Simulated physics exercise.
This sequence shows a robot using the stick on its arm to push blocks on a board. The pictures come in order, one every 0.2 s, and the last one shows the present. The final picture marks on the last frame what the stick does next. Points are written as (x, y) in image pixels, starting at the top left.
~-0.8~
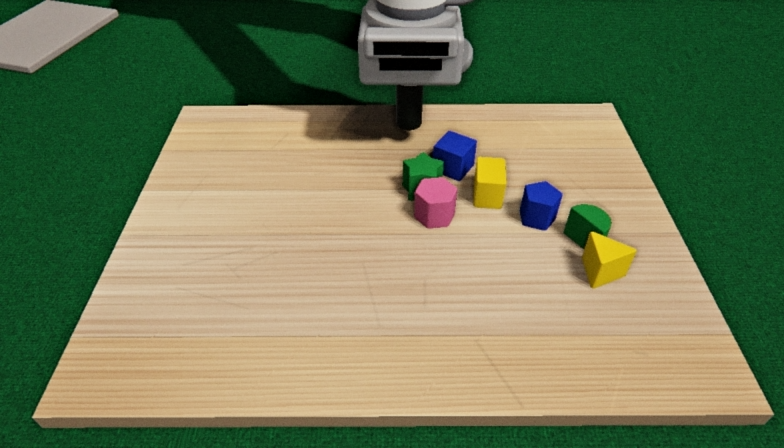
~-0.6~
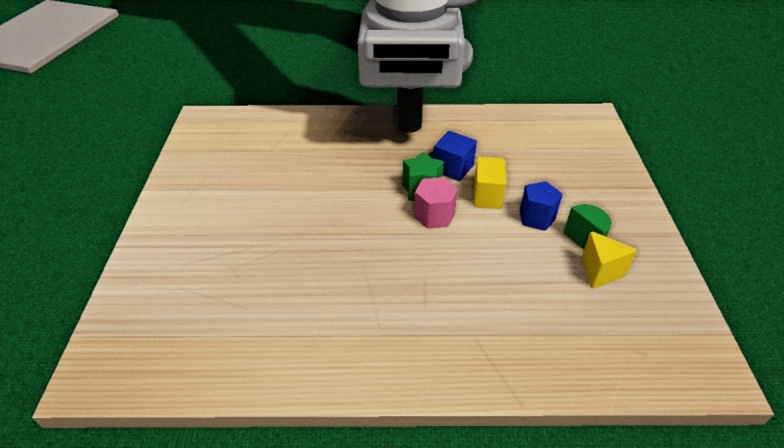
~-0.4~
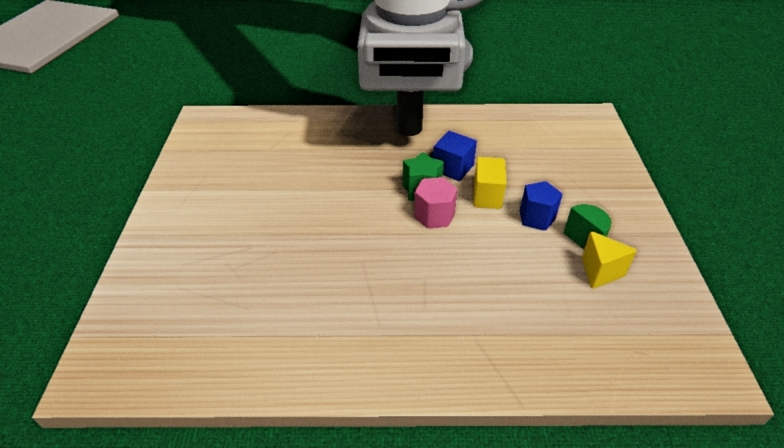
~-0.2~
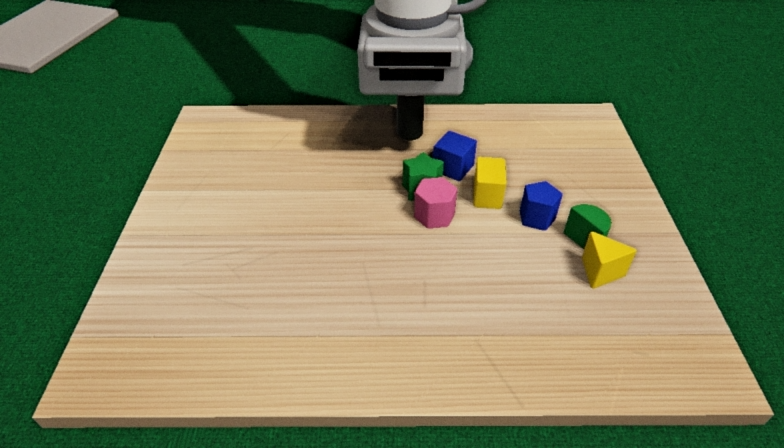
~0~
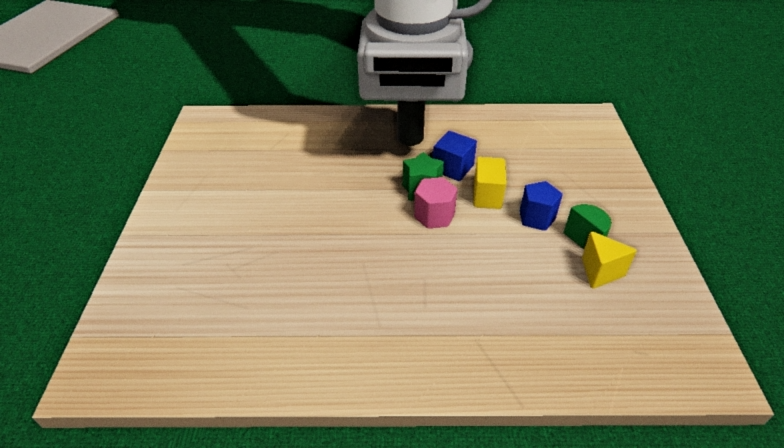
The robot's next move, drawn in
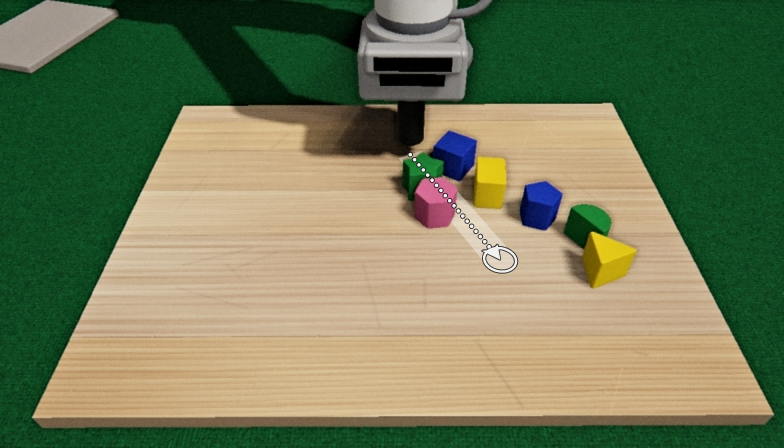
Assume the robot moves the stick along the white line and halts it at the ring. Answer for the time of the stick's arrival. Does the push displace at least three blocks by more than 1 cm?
I'd say yes.
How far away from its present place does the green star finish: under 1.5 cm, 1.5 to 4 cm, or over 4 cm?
Long: Over 4 cm.
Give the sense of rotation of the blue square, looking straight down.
Looking down, it rotates anti-clockwise.
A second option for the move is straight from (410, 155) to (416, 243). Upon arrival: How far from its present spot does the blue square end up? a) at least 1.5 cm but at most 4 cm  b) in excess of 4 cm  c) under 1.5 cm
(c)
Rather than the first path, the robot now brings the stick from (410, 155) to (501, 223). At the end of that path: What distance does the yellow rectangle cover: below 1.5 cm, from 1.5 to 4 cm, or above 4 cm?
It moves a fair bit, 1.5 to 4 cm.
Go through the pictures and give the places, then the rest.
Stick's lower end at (409, 124); green star at (423, 164); pink six-sided block at (436, 189); blue square at (455, 142); yellow rectangle at (491, 169), in the first frame.
Stick at (409, 126); blocks still, in the second frame.
Stick at (410, 129); blocks still, in the third frame.
Stick at (410, 133); blocks still, in the fourth frame.
Stick at (411, 139); green star at (423, 164); pink six-sided block at (436, 189); blue square at (455, 142); yellow rectangle at (491, 169), in the fifth frame.
Drawn move, straight from (410, 155) to (500, 260).
On the path given first. One third of the way, stick at (438, 169); green star at (431, 182), turned 20° clockwise; pink six-sided block at (438, 210); blue square at (464, 148), turned 50° anticlockwise.
Two thirds of the way, stick at (468, 204); green star at (437, 198), turned 110° clockwise; pink six-sided block at (428, 226), turned 30° anticlockwise; blue square at (464, 149), turned 55° anticlockwise; yellow rectangle at (494, 169), turned 15° clockwise.
At the end, stick at (503, 243); green star at (437, 198), turned 110° clockwise; pink six-sided block at (427, 226), turned 30° anticlockwise; blue square at (464, 149), turned 55° anticlockwise; yellow rectangle at (494, 169), turned 15° clockwise.
